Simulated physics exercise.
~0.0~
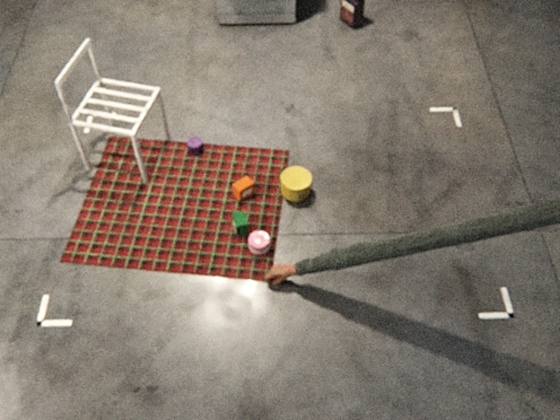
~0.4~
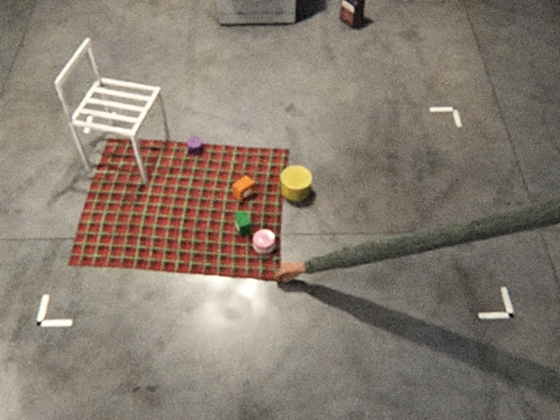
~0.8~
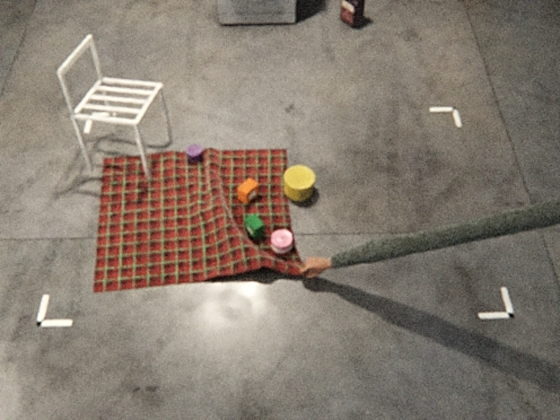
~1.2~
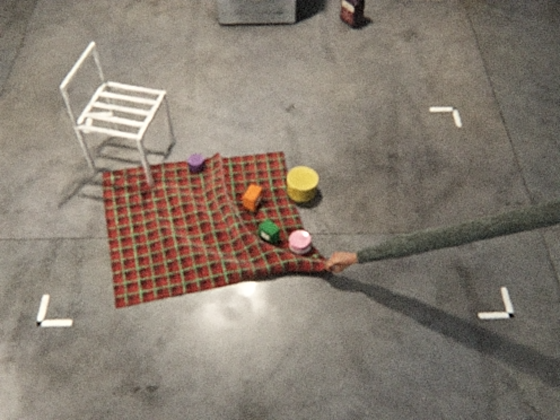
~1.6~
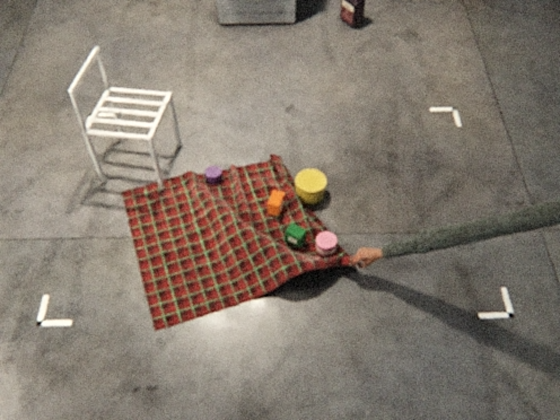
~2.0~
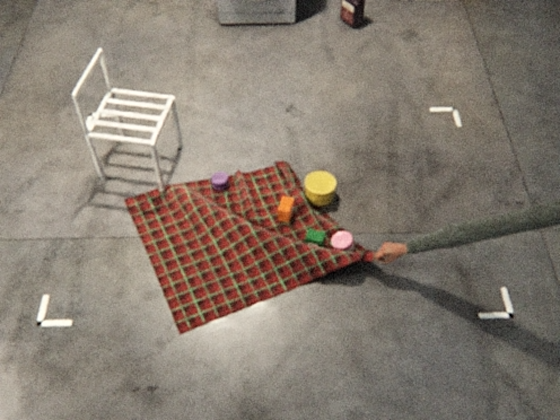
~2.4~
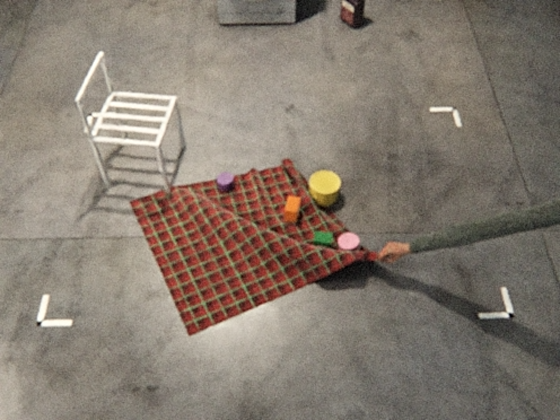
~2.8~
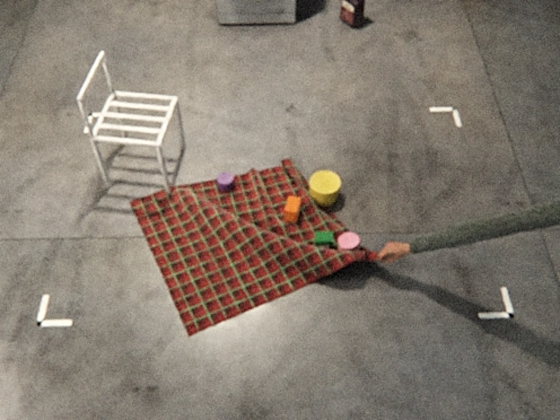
A hand reached in from the right and dragged a red checked mat by its corner across the floor, bunching it up and carrying the pots and boxes rightward, before stopping with the mat rumpled and twisted, still in its grasp.
